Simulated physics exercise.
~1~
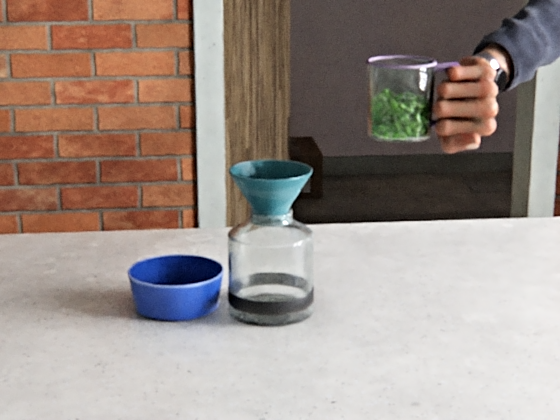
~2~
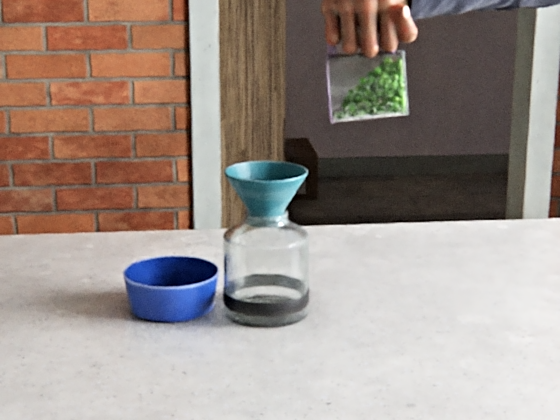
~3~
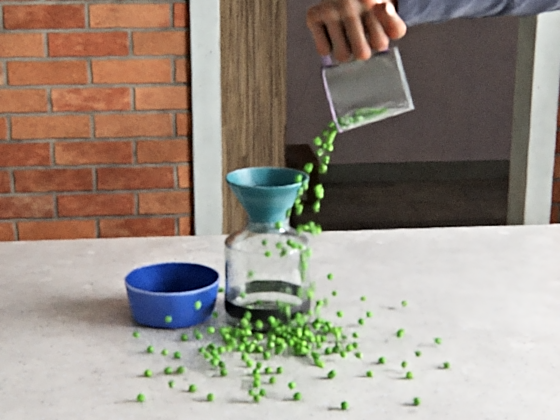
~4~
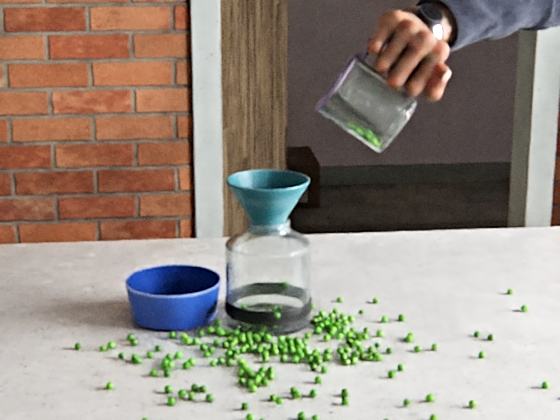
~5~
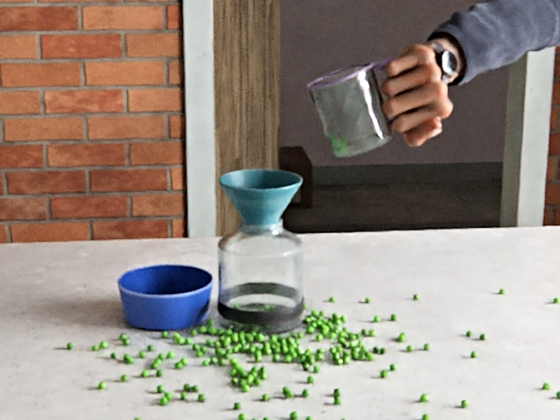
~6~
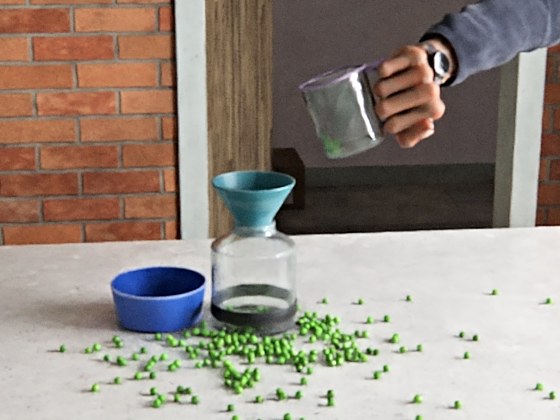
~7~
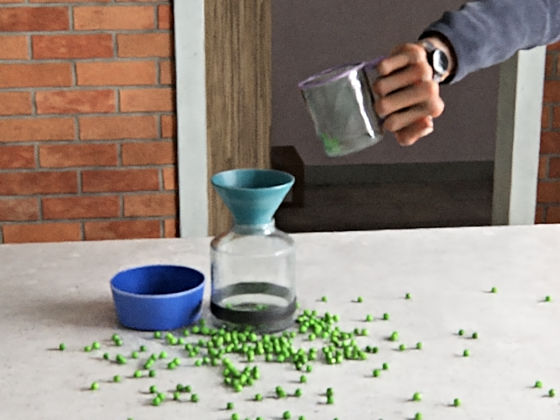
A hand tips a clear cup of green peas, spilling most across the table.
